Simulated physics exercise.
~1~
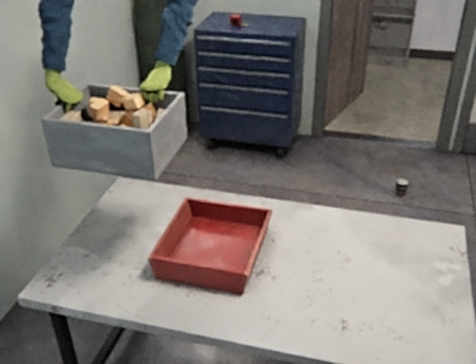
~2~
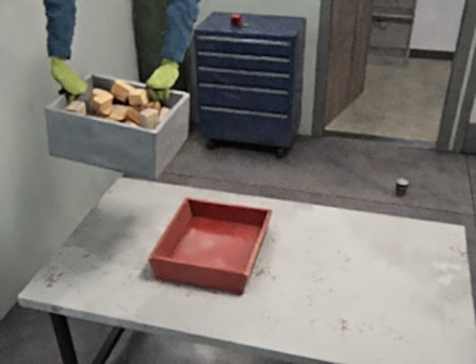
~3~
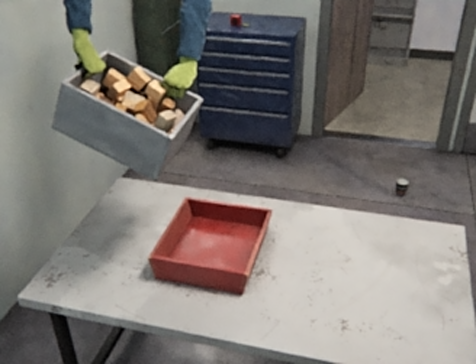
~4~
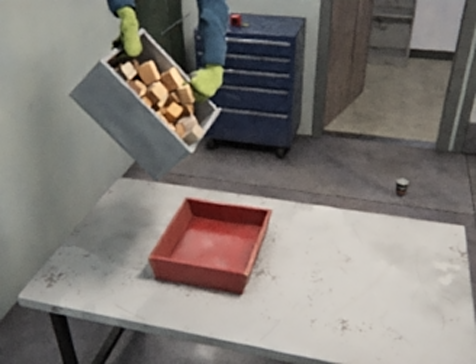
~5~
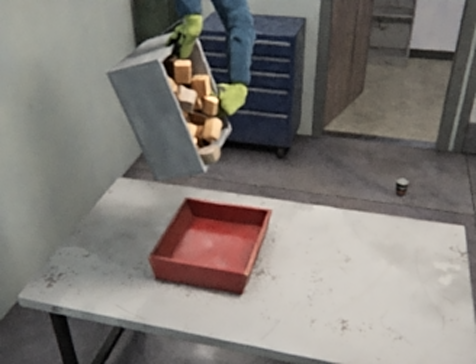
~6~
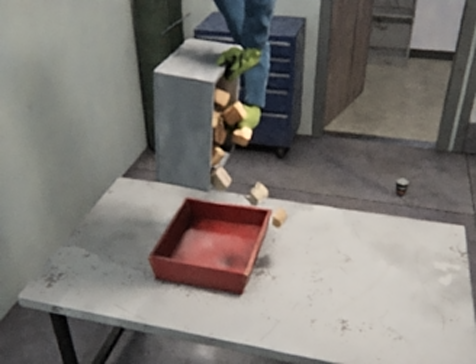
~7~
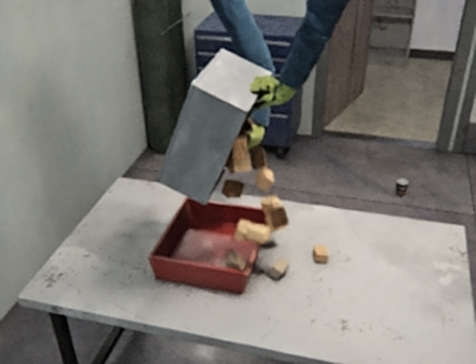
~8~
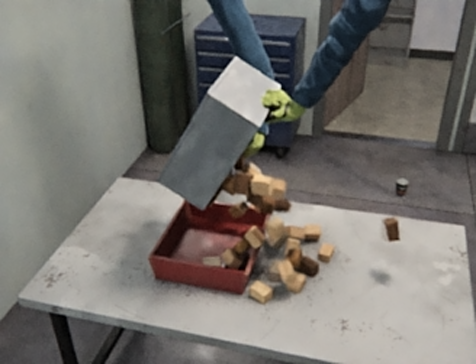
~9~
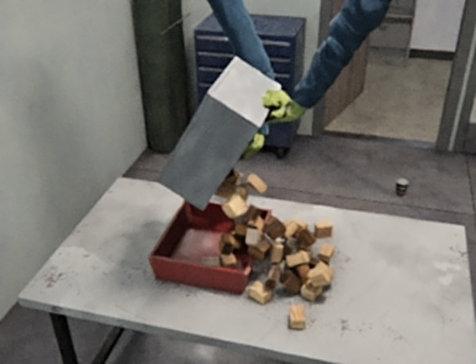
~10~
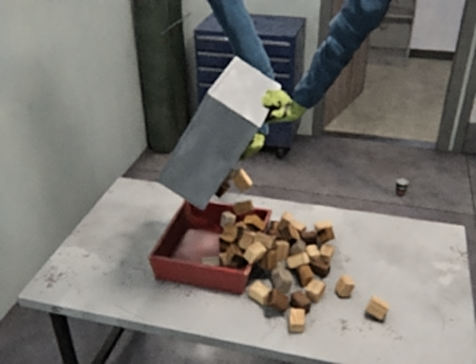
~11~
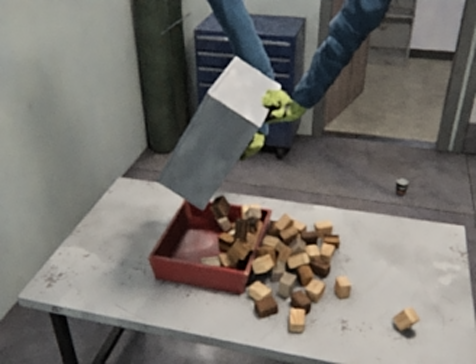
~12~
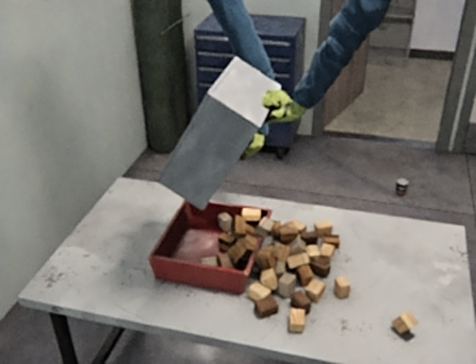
A grey tote full of wooden blocks is held by two green-gloved hands above the left end of a pale table, seen from slightly above in a workshop-like room. An empty red tub sits on the table, with a dark blue drawer cabinet behind. The hands lift the tote a little, then tip it steadily to the right as it moves over the tub. Blocks slide to its lower edge and tumble out, many overshooting the tub. The tote stops steeply tilted while the last blocks drop. Some lie in the tub's right side, but most are scattered on the table.
